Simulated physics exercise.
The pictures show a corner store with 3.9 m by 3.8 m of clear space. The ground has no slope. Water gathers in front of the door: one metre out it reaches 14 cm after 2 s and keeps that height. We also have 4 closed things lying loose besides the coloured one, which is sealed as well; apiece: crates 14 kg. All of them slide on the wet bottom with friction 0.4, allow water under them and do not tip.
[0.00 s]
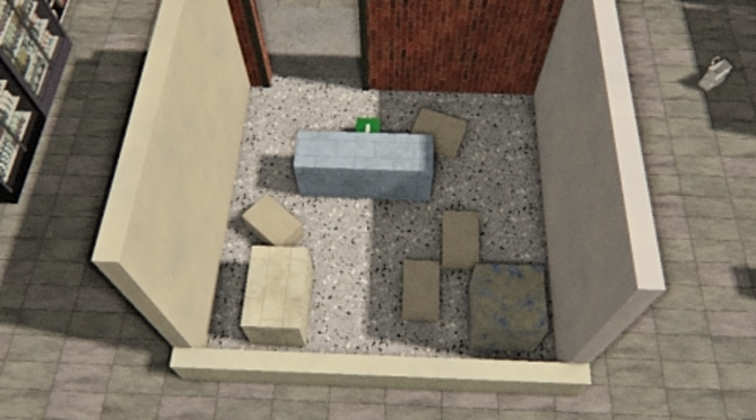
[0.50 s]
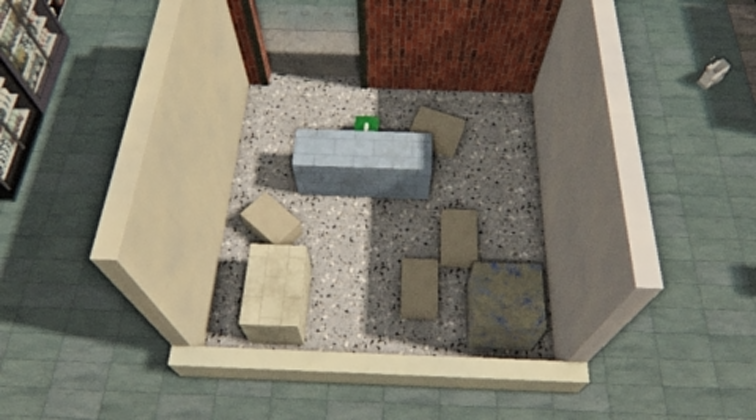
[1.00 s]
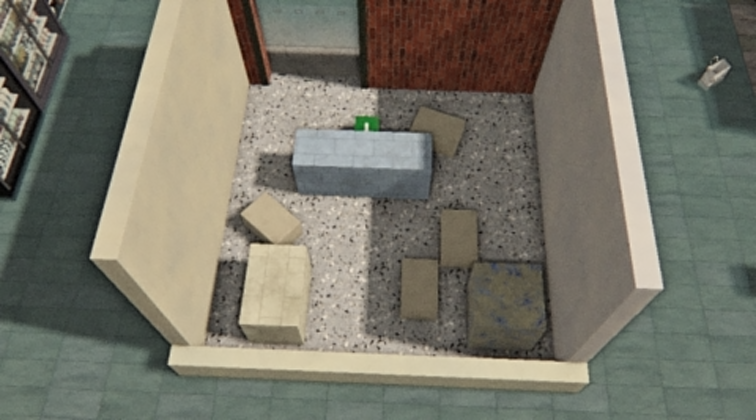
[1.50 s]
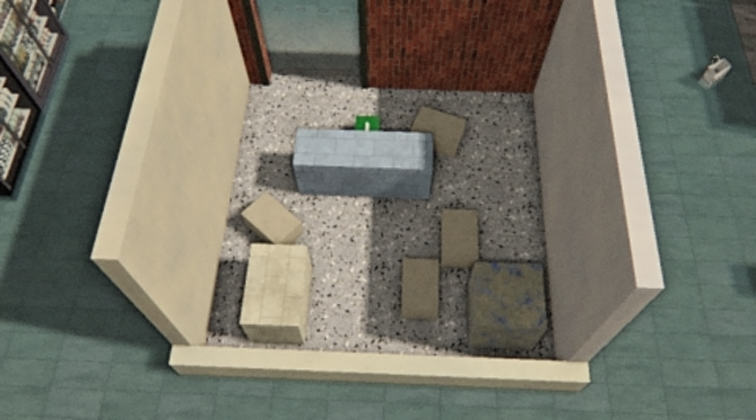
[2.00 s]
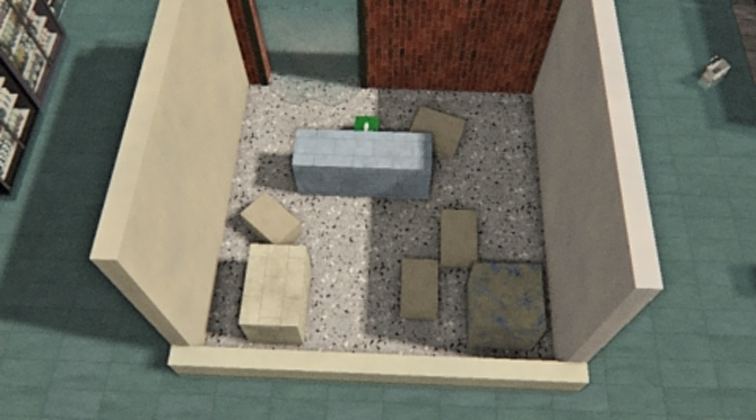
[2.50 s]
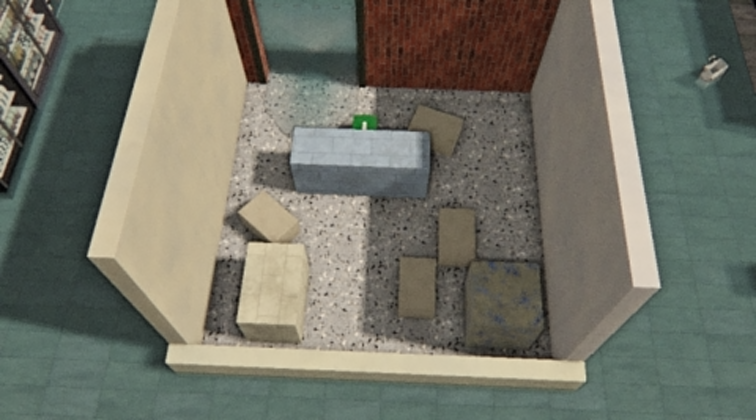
Seen from high above, a small corner store with cream side walls, a red brick back wall and a doorway at the back sits open-topped on a speckled floor. A pale blue-grey block stands before a small green object, with tan boxes scattered around and larger cream and mottled blocks at the front. Outside, the grey paving turns blue-green, then a watery sheen creeps through the doorway while everything inside stays put.
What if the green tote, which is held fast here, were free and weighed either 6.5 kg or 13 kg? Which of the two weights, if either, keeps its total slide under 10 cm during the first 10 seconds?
No mass offered succeeds.
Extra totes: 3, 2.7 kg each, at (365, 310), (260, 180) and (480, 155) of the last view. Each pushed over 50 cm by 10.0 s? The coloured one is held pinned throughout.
In that order: Within it, beyond it, within it.
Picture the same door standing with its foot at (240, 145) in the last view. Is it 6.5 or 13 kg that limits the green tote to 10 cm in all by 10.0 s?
There both choices fail.
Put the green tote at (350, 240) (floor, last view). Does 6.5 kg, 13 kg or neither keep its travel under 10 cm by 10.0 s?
Short answer: Heavier load only.
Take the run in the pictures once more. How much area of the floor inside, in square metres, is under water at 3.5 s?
Somewhere about 3.0 m2, give or take.
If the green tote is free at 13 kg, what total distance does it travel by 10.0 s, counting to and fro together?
40 cm or so in all.
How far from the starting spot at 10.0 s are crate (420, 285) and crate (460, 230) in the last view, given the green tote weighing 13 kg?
Respectively 0 and 0 centimetres.
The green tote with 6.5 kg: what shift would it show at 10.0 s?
Roughly 80 cm.
After 3.5 s the green tote would be 4 cm from its start with 6.5 kg and 0 cm from its start with 13 kg; 5 cm of water round it then.
After 4.5 s the green tote would be 42 cm from its start with 6.5 kg and 18 cm from its start with 13 kg; 6 cm of water round it then.
After 7.0 s the green tote would be 77 cm from its start with 6.5 kg and 32 cm from its start with 13 kg; 6 cm of water round it then.
After 10.0 s the green tote would be 73 cm from its start with 6.5 kg and 40 cm from its start with 13 kg; 6 cm of water round it then.
